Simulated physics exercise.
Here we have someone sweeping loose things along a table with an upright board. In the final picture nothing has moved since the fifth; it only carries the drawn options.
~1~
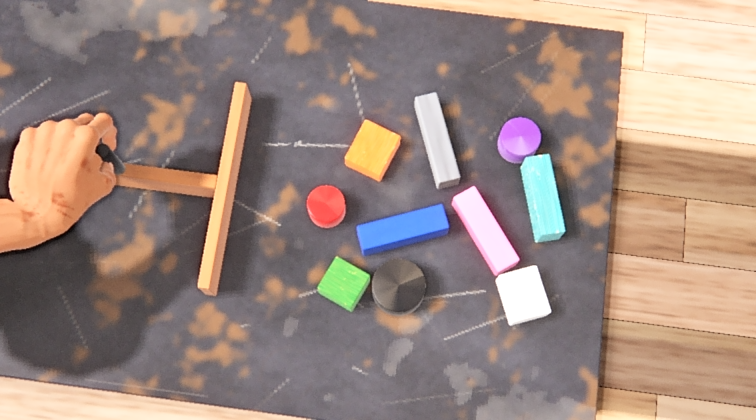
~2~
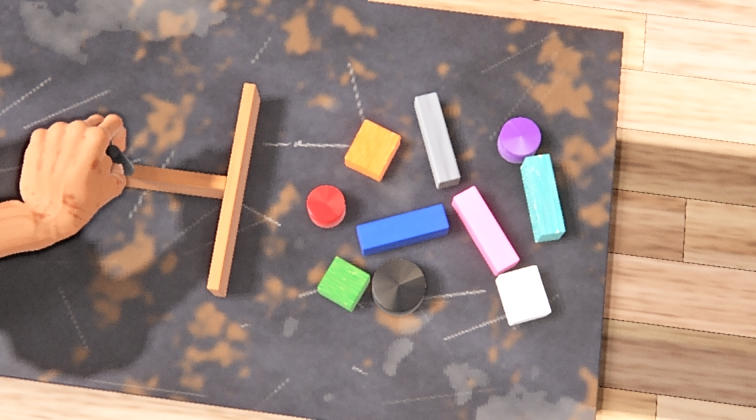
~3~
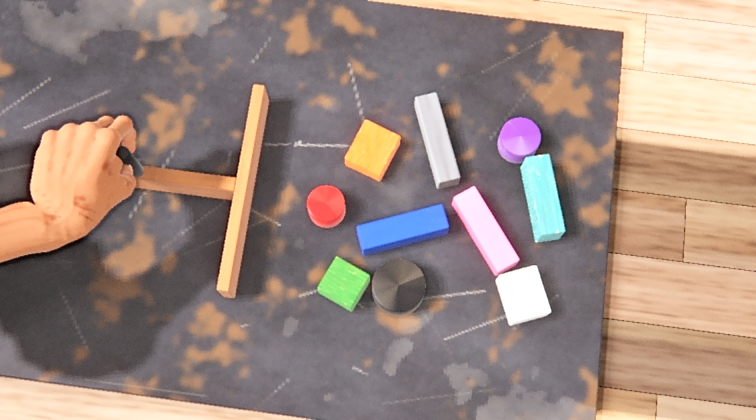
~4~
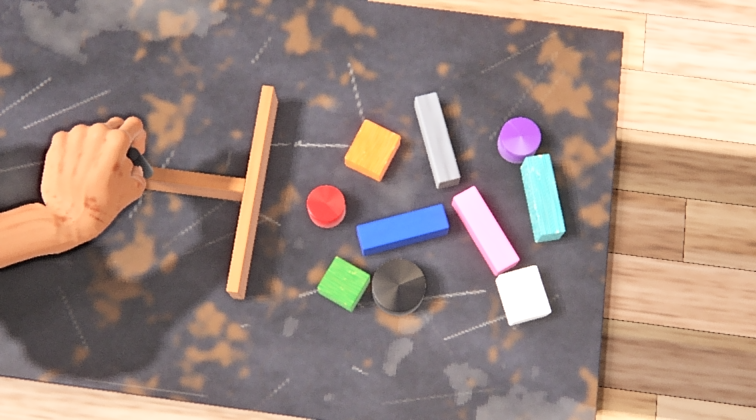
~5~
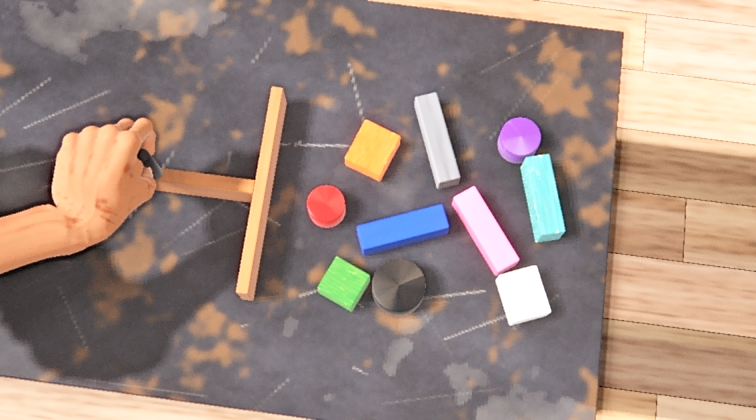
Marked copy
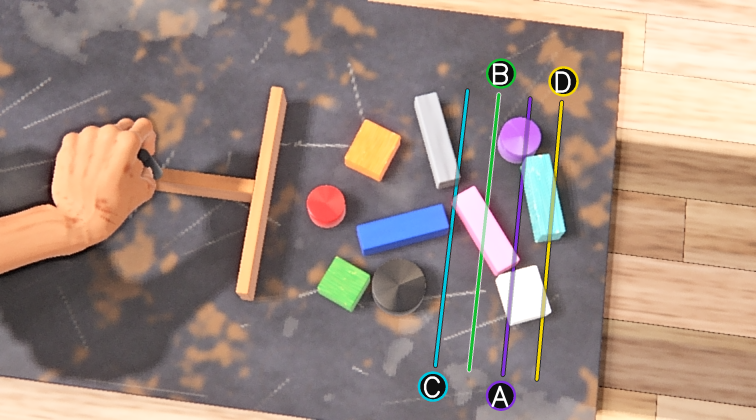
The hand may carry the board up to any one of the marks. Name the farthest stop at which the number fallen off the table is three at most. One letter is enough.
Line A.
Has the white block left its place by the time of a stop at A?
By then, yes.
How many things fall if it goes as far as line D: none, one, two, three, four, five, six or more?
In all, five.
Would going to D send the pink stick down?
Yes.
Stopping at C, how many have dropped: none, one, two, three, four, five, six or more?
In all, none.
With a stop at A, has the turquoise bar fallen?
Yes.
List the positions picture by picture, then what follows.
Pink stick (485, 231); purple tin (519, 140); green block (344, 284), in the first picture.
Board (232, 183); white block (522, 296), in the second picture.
Board (241, 185); orange block (373, 151), in the third picture.
Board (251, 186); grey stick (437, 141), in the fourth picture.
Board (260, 187); black tin (398, 287); pink stick (485, 231); purple tin (519, 140), in the fifth picture.
On the marked copy, A at (517, 231); B at (485, 227); C at (452, 223); D at (550, 235).
Taking A. A third of the way, board (352, 199); green block (368, 285); black tin (414, 289).
Two thirds of the way, board (445, 211); turquoise bar (564, 194); white block (552, 296).
When it is over, board (517, 220); turquoise bar over the edge; white block over the edge; two fallen.
As for the rest, B is within the limit but short; C is within the limit but short; D drops five.
